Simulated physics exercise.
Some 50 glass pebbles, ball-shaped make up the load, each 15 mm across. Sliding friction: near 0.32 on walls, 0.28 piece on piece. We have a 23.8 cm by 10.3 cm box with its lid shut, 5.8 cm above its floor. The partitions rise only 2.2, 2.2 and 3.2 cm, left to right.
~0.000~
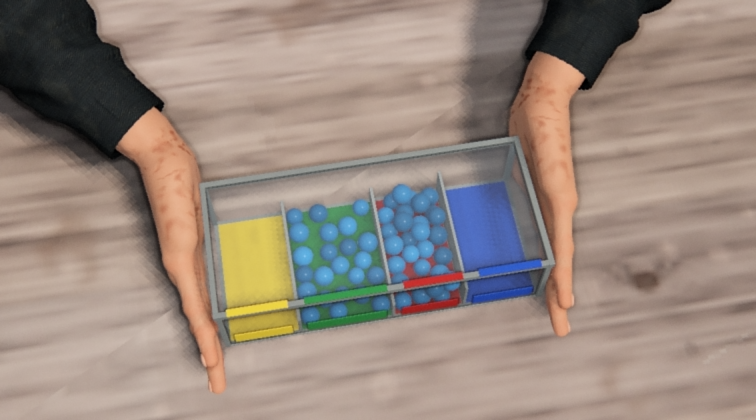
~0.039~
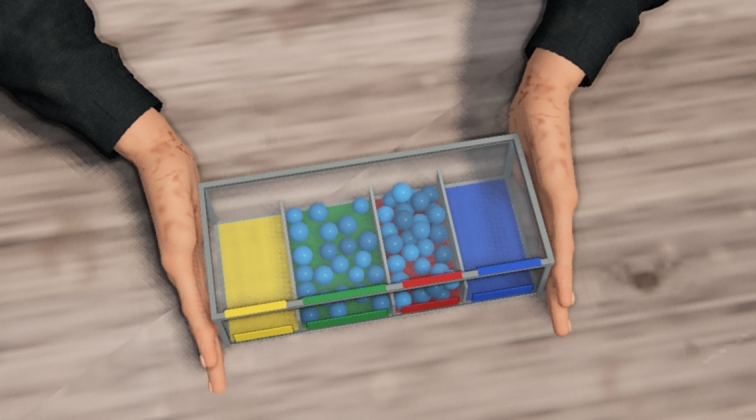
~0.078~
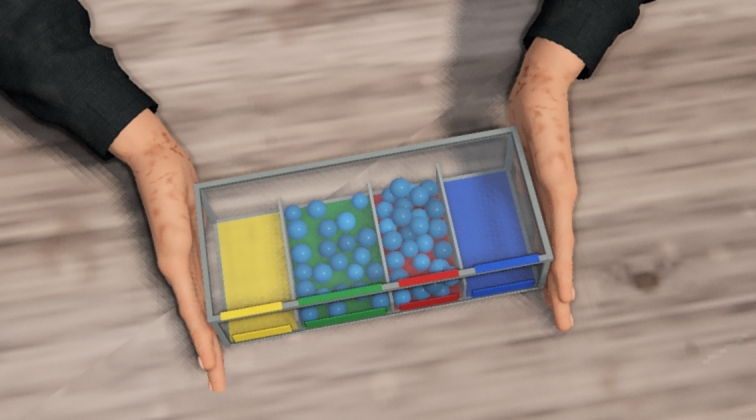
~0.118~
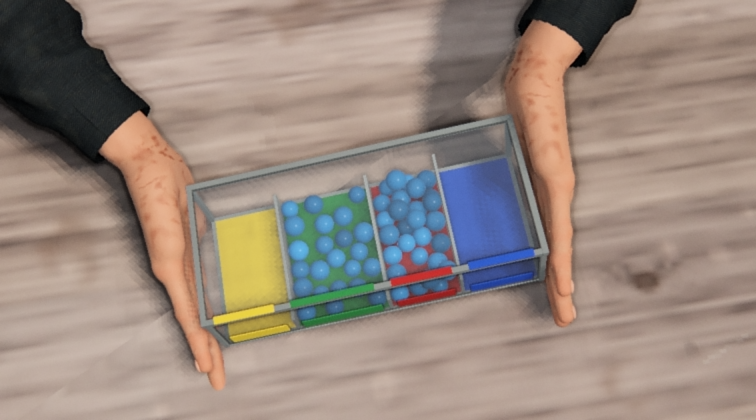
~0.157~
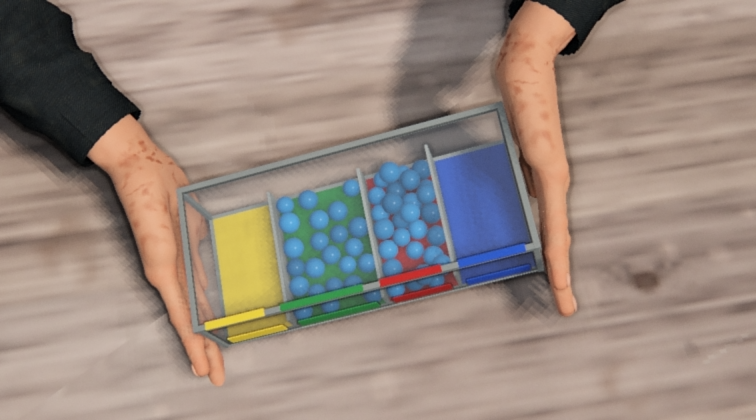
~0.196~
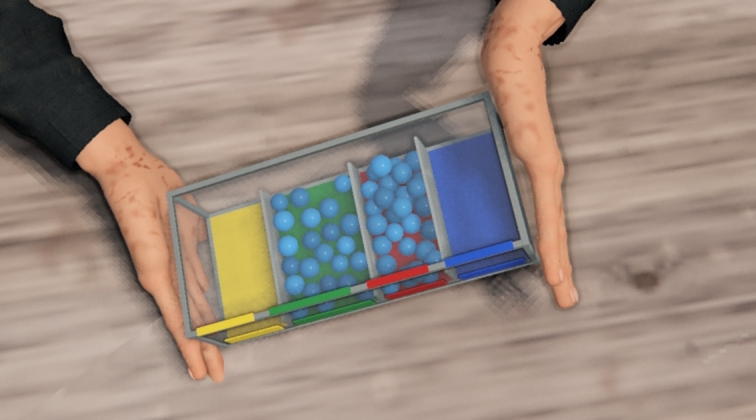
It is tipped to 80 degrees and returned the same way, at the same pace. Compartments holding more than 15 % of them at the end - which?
Red: Misses the mark; blue: Misses the mark; green: Passes the mark; yellow: Passes the mark.
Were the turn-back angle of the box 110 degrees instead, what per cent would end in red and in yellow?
Result - red 0 percent; yellow 80 percent.
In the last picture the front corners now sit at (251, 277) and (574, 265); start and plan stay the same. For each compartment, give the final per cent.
Final shares, in per cent - red: 45, blue: 35, green: 20, yellow: 0.
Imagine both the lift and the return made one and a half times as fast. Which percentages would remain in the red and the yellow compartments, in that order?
Red 5 %; yellow 55 %.
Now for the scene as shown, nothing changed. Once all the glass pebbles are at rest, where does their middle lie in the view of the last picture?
I'd put it at about (304, 281).
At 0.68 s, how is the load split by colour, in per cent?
Red 35 %, blue 0 %, green 55 %, yellow 10 %.
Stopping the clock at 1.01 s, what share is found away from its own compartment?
I'd put it at about 60 per cent.
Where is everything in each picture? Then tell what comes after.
Box tilt 0 degrees, front corners at (218, 314) and (548, 261); red 55 %, green 45 %, in the first frame.
Box tilt 1 degrees, front corners at (217, 315) and (547, 260), in the second frame.
Box tilt 4 degrees, front corners at (213, 317) and (546, 256), lowest corner left front, in the third frame.
Box tilt 9 degrees, front corners at (207, 321) and (542, 249), lowest corner left front, in the fourth frame.
Box tilt 15 degrees, front corners at (199, 327) and (533, 244), lowest corner left front, in the fifth frame.
Box tilt 21 degrees, front corners at (191, 332) and (522, 240), lowest corner left front; red 55 %, green 45 %. Its pace works out near 155 degrees a second, in the sixth frame.
After 0.68 s, tilt 79 degrees; red 35 %, green 55 %, yellow 10 %.
After 1.01 s, tilt 32 degrees; red 5 %, green 45 %, yellow 50 %.
After 1.43 s, tilt 0 degrees; red 5 %, green 45 %, yellow 50 %.
By 2.5 s all is still; red 5 %, blue 0 %, green 45 %, yellow 50 %.
